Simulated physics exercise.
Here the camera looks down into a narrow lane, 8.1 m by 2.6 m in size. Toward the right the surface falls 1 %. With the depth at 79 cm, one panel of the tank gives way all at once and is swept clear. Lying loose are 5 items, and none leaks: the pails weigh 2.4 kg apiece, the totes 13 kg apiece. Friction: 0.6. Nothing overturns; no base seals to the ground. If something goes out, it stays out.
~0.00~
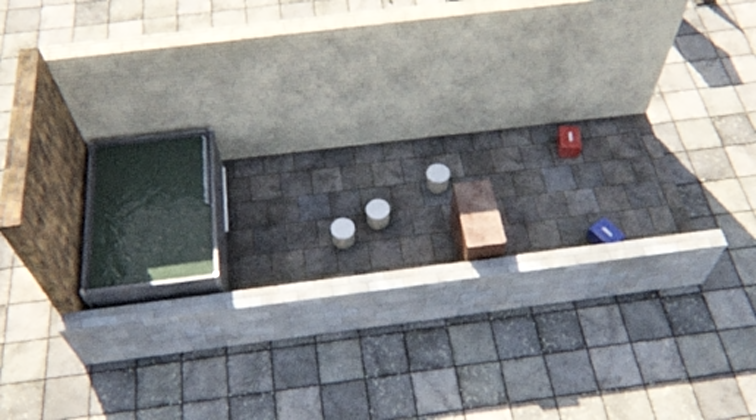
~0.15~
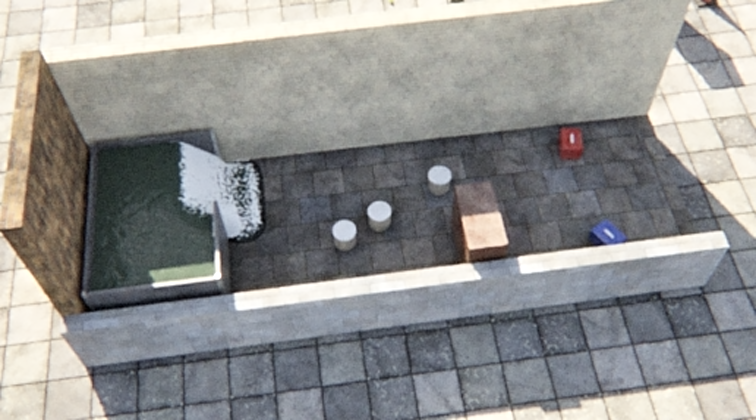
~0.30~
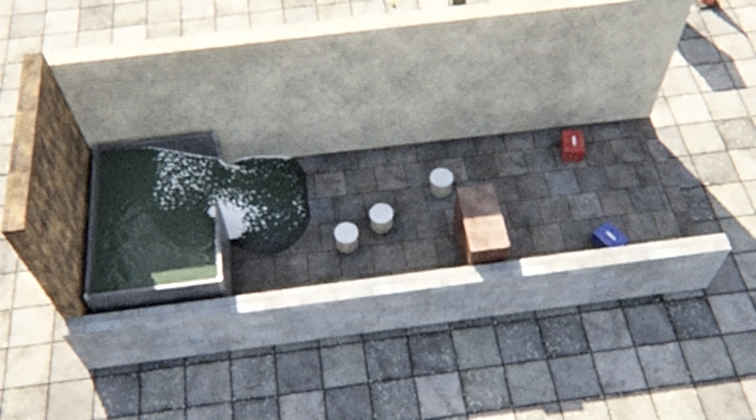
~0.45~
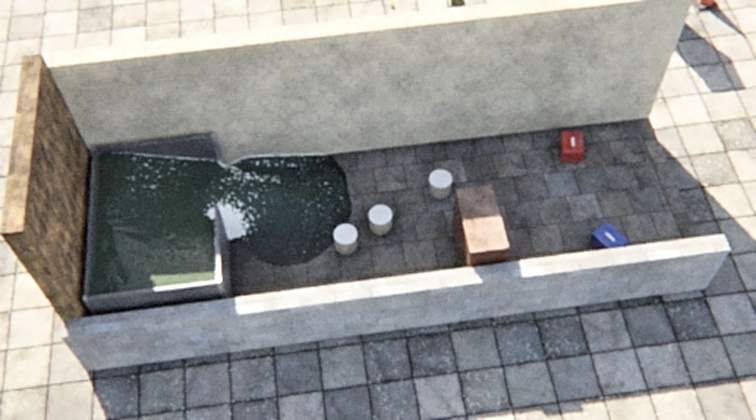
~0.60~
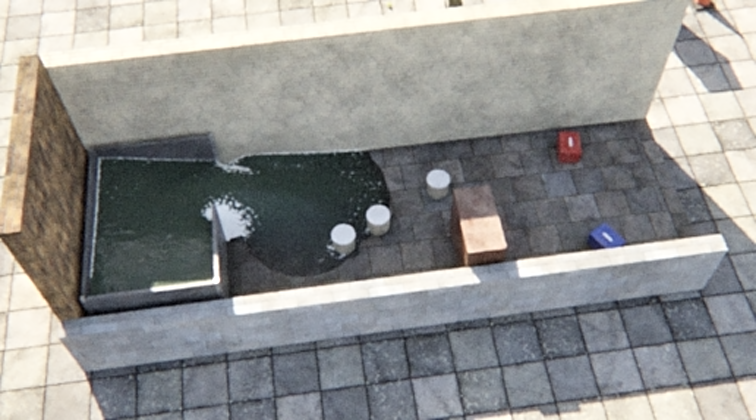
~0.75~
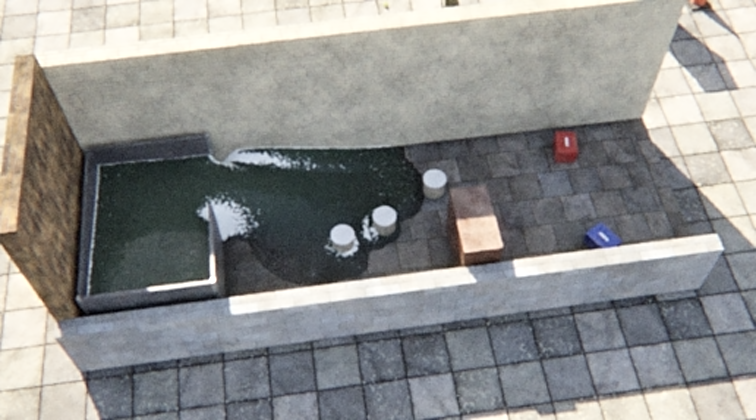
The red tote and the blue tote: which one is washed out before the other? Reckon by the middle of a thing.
I would say the red one.
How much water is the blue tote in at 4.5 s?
Around 6 cm.
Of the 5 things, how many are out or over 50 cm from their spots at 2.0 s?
4 in all.
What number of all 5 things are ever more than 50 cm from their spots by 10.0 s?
It works out to 5.
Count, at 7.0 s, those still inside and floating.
At that moment it comes to 2.
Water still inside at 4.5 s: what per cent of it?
Somewhere near 68 percent, give or take.
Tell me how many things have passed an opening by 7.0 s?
By then 2.
After 2.0 s the red tote is near (641, 143), 1.1 m from its start, aground; the blue tote is near (604, 237), 0.0 m from its start, aground; 0 of 5 are out; 3 afloat.
After 4.5 s the red tote has gone out (at 2.1 s); the blue tote is near (662, 234), 0.8 m from its start, aground; 2 of 5 are out; 2 afloat.
After 7.0 s the red tote has gone out (at 2.1 s); the blue tote is near (662, 234), 0.8 m from its start, aground; 2 of 5 are out; 2 afloat.
After 10.0 s the red tote has gone out (at 2.1 s); the blue tote is near (662, 234), 0.8 m from its start, aground; 2 of 5 are out; 2 afloat.
